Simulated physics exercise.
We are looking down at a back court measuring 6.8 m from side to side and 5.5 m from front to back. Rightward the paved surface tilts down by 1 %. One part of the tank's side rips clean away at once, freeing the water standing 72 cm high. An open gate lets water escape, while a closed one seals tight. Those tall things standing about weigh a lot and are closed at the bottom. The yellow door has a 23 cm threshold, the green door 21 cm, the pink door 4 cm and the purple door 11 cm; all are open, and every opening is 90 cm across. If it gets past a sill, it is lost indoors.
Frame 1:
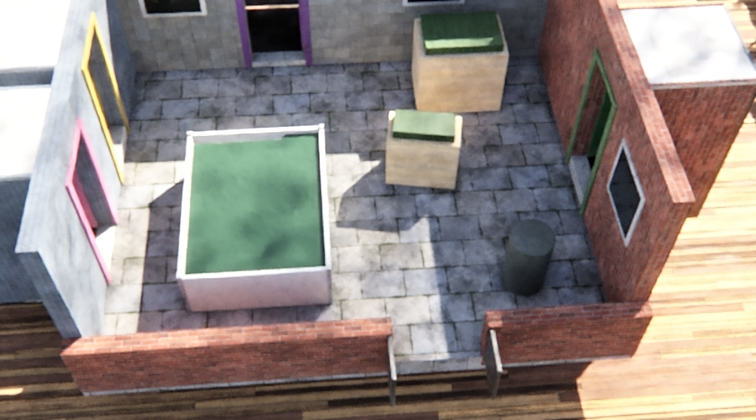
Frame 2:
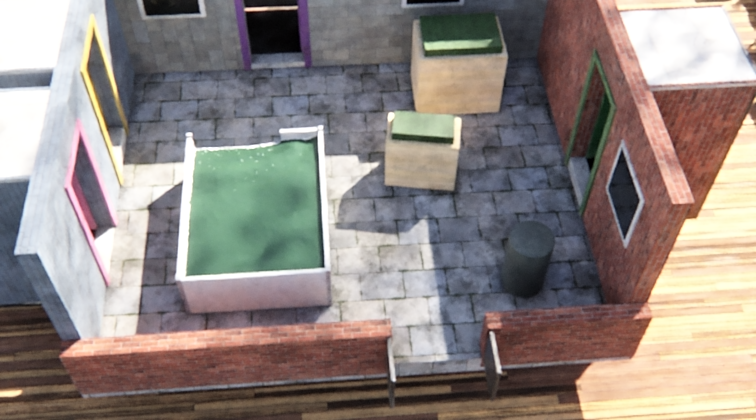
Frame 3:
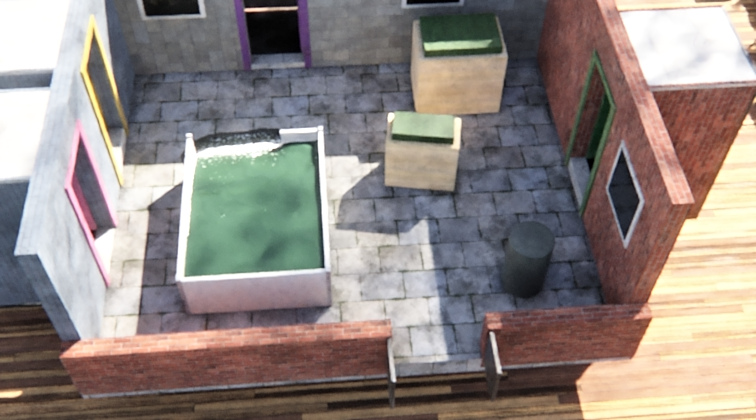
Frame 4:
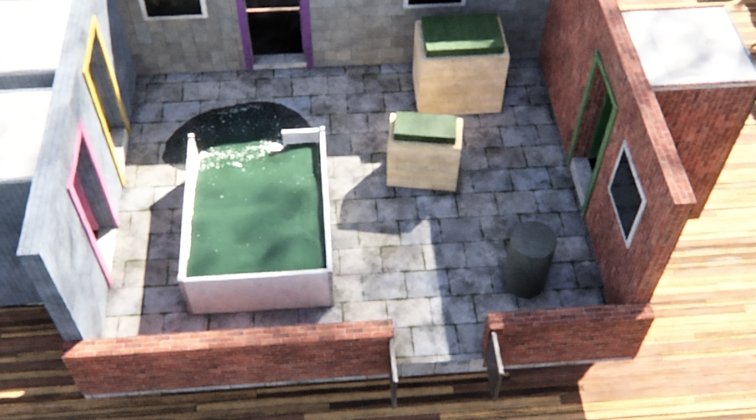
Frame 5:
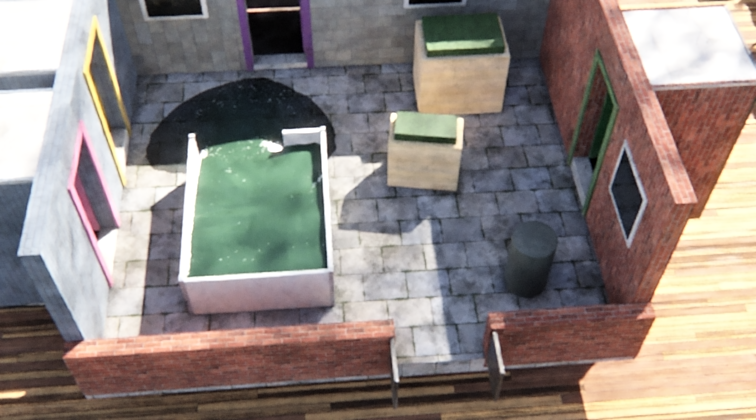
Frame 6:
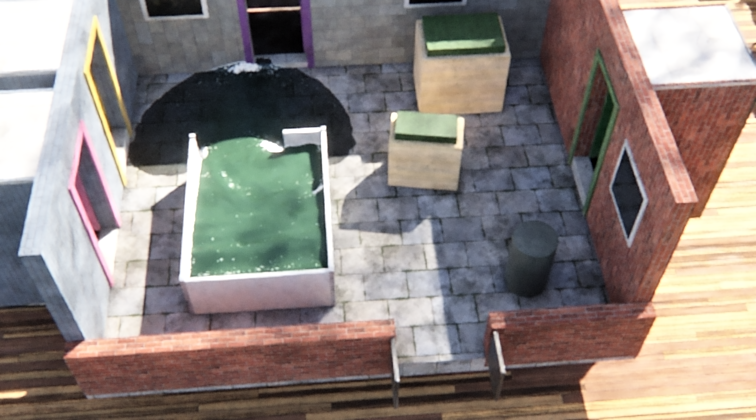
Green water pours through a gap in the far side of a white-walled tank in a paved courtyard, then spreads as a widening dark half-circle across the grey paving toward the back wall, reaching near the purple-framed door.
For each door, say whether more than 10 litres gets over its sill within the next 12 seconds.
Outcome: At the yellow door the inflow will be within bounds; at the green door the inflow will be within bounds; at the pink door the inflow will be out of bounds; at the purple door the inflow will be out of bounds.
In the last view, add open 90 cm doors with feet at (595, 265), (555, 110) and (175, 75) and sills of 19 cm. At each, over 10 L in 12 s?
Note, doorways in listed order: Stays short, stays short, goes beyond.
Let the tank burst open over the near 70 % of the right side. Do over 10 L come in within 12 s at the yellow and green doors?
Compared with the limit, yellow is lower and green is higher.
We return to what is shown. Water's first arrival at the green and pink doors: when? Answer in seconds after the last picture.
Arrival: Green 3.6 s, pink 2.2 s.
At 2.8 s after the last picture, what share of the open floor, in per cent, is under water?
Covered: Roughly 45 %.
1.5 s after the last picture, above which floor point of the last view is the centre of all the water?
About (246, 169).
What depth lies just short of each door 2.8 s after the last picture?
Centimetres: Yellow 16 / green 0 / pink 5 / purple 25.
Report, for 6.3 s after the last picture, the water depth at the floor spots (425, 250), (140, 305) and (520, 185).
Close to 1, 13 and 3 centimetres.
Then, 0.7 s after the last picture water covers 25 % of the floor and is deepest (50 cm) near (139, 78); yellow door 5 cm at the sill, 0 L in, green door not reached, pink door not reached, purple door 30 cm at the sill, 69 L in.
Then, 1.5 s after the last picture water covers 25 % of the floor and is deepest (49 cm) near (204, 75); yellow door 9 cm at the sill, 0 L in, green door not reached, pink door not reached, purple door 34 cm at the sill, 188 L in.
Then, 2.8 s after the last picture water covers 45 % of the floor and is deepest (30 cm) near (530, 60); yellow door 16 cm at the sill, 0 L in, green door not reached, pink door 5 cm at the sill, 0 L in, purple door 25 cm at the sill, 329 L in.
Then, 6.3 s after the last picture water covers 90 % of the floor and is deepest (20 cm) near (530, 60); yellow door 9 cm at the sill, 0 L in, green door 11 cm at the sill, 0 L in, pink door 9 cm at the sill, 7 L in, purple door 14 cm at the sill, 423 L in.
Then, 11.3 s after the last picture water covers 100 % of the floor and is deepest (14 cm) near (597, 299); yellow door 6 cm at the sill, 0 L in, green door 9 cm at the sill, 0 L in, pink door 7 cm at the sill, 70 L in, purple door 7 cm at the sill, 429 L in.
